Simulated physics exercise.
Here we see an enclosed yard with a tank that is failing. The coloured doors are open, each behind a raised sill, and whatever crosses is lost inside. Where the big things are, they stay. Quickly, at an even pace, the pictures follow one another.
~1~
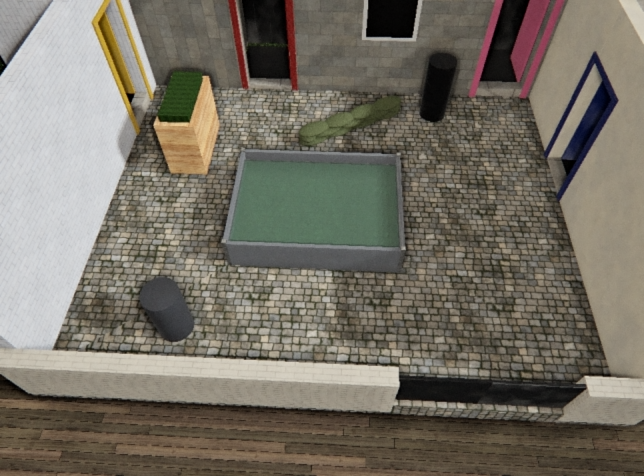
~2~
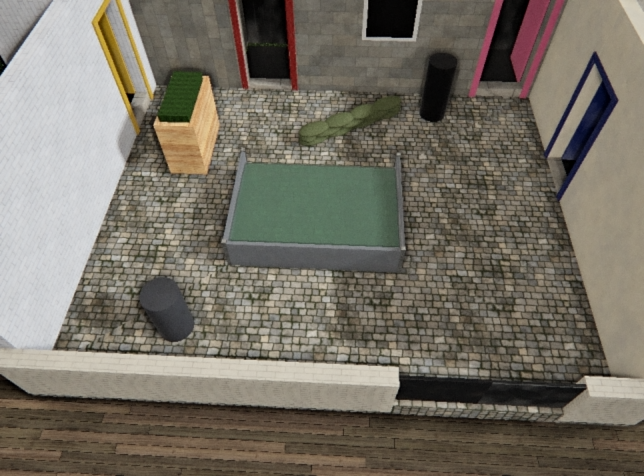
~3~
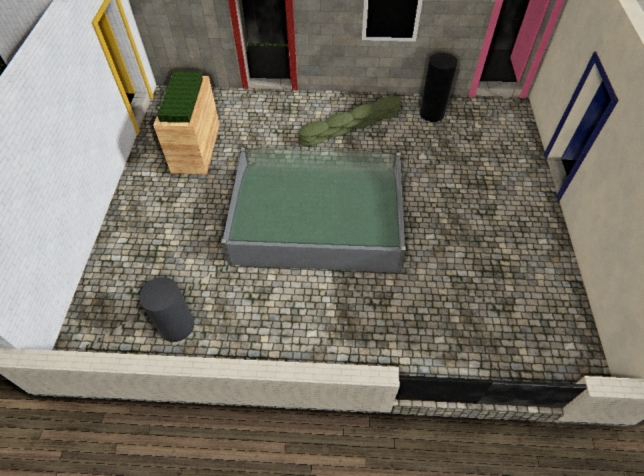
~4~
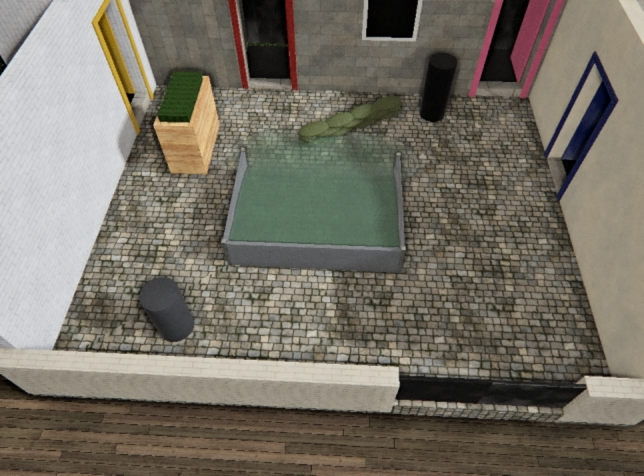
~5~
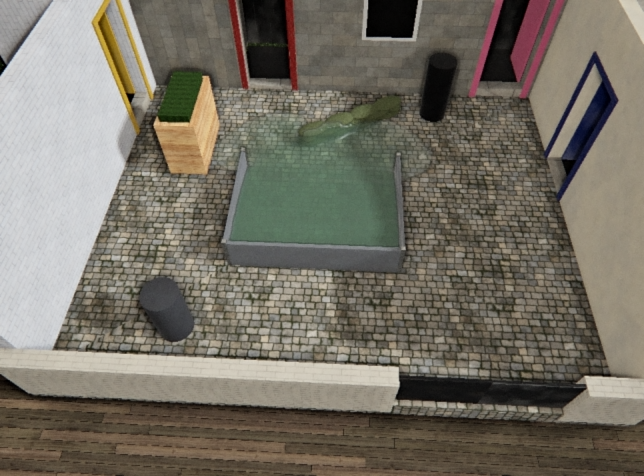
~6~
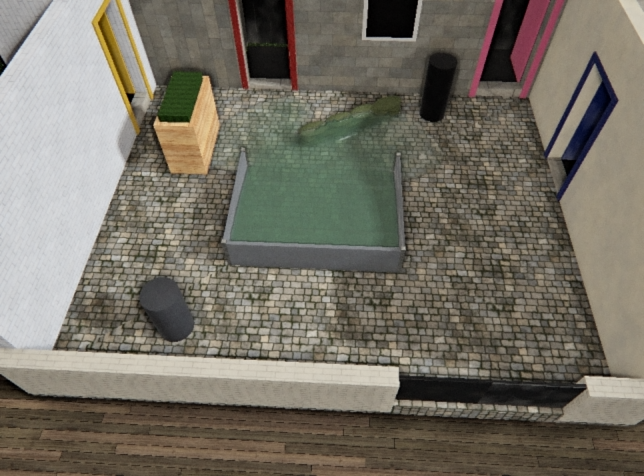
We see a cobbled yard with coloured doorways and an open tank of green water; the tank's far side disappears, and water pours out through the gap, spreading across the cobbles around the green mound toward the back wall.
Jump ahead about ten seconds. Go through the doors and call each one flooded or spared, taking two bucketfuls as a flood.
Red door: Flooded, yellow door: Spared, pink door: Spared, blue door: Flooded.
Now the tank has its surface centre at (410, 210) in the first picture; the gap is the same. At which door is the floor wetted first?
The pink-painted one, that's the one.
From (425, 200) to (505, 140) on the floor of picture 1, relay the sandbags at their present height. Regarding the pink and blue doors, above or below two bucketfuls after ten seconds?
As I see it, the pink door remains below, while the blue door remains below.
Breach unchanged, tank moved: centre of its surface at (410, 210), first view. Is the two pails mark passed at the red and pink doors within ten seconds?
Note: Red door falls short; pink door exceeds the mark.
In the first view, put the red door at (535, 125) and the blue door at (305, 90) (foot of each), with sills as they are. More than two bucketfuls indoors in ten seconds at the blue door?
Result - blue: Crosses the limit.
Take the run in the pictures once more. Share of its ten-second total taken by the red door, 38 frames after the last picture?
Close to 100 percent.
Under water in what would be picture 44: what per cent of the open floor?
Roughly 70 percent.
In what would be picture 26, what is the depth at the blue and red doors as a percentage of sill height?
The first comes to about 380 percent, the second to about 190 percent.
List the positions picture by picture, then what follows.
The open tank at (317, 199) is whole and still, in the first frame.
The front is at a hidden place, out from the gap on the open tank's far side, in the second frame.
The front is at (402, 166), out from the gap on the open tank's far side, in the third frame.
Water pours out on the open tank's far side and has run to (407, 152), in the fourth frame.
Water pours out on the open tank's far side and has run to (413, 139), in the fifth frame.
The front is at (405, 117), out from the gap on the open tank's far side, in the sixth frame.
A moment on, water covers 20 % of the floor; the red door over two buckets in, the yellow door not reached, the pink door not reached, the blue door not reached.
Next, water covers 35 % of the floor; the red door far over two buckets in, the yellow door not reached, the pink door wet at the sill, nothing in, the blue door not reached.
Then, water covers 45 % of the floor; the red door far over two buckets in, the yellow door wet at the sill, nothing in, the pink door under two buckets in, the blue door over two buckets in.
Later, water covers 70 % of the floor; the red door far over two buckets in, the yellow door wet at the sill, nothing in, the pink door under two buckets in, the blue door far over two buckets in.
In the end, water covers 95 % of the floor; the red door far over two buckets in, the yellow door wet at the sill, nothing in, the pink door under two buckets in, the blue door far over two buckets in.
